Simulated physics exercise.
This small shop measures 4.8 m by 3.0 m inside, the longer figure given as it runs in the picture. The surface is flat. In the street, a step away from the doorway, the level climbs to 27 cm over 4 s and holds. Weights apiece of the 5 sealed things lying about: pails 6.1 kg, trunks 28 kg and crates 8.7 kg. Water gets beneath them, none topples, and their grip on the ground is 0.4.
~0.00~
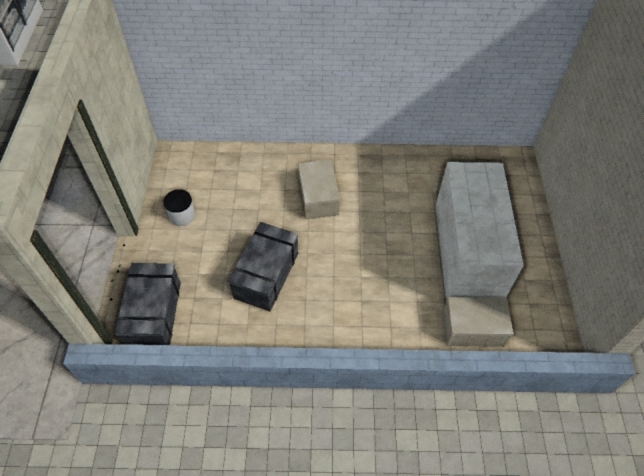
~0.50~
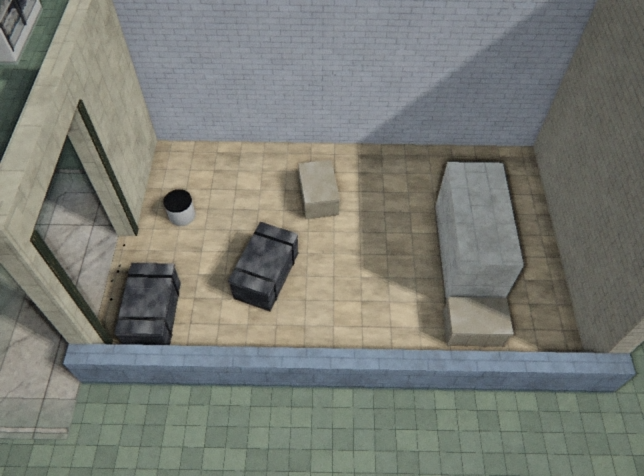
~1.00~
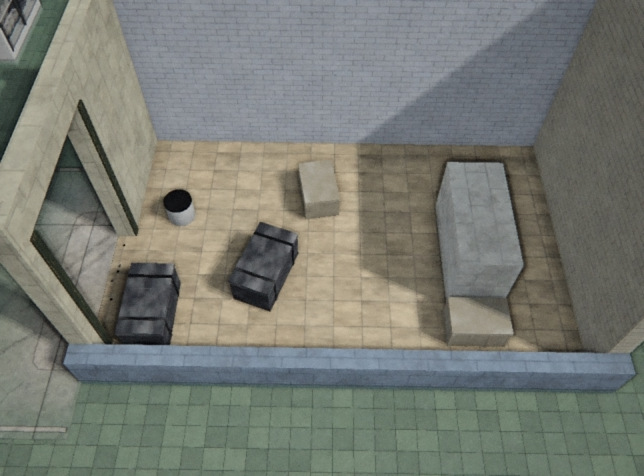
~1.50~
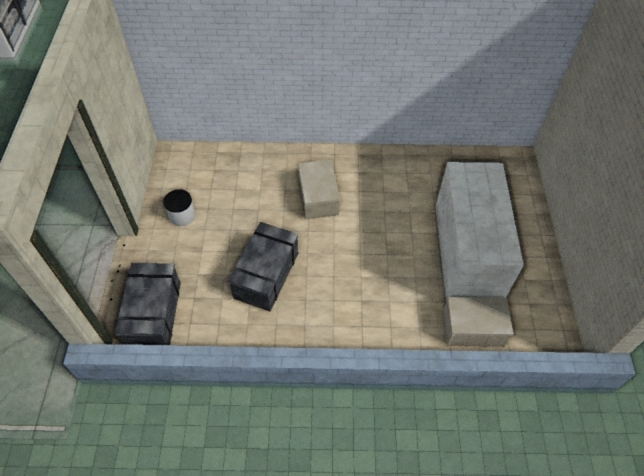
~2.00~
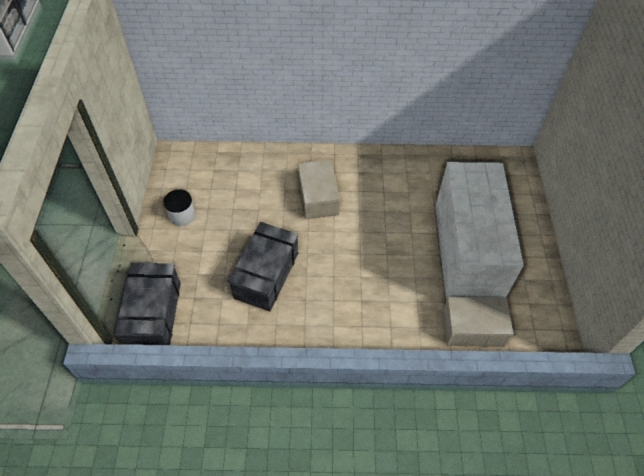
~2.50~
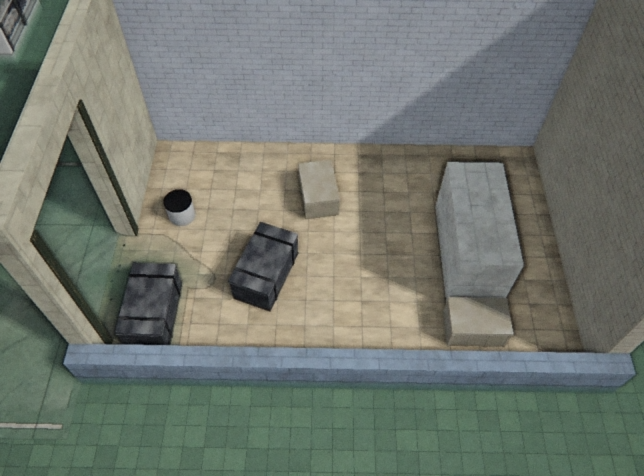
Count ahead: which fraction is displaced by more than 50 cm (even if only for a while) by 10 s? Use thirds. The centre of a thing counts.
It is two thirds or more.
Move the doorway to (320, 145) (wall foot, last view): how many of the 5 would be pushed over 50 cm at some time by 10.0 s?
Then 5.
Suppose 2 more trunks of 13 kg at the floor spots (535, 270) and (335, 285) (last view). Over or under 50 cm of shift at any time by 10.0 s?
In turn: Under, more.
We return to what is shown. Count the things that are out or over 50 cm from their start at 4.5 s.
2 of them.
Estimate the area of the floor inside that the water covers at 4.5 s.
Roughly 6.0 m2.
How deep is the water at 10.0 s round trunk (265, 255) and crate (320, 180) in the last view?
About 16 and 17 cm.
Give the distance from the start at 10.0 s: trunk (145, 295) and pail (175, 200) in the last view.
In turn: 350 cm, 5 cm.
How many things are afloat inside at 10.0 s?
I count 4.
After 3.5 s 1 of 5 are over 50 cm from their spots; 0 afloat.
After 4.5 s 2 of 5 are over 50 cm from their spots; 0 afloat.
After 7.0 s 4 of 5 are over 50 cm from their spots; 3 afloat.
After 10.0 s 4 of 5 are over 50 cm from their spots, and 4 have been at some point; 4 afloat.
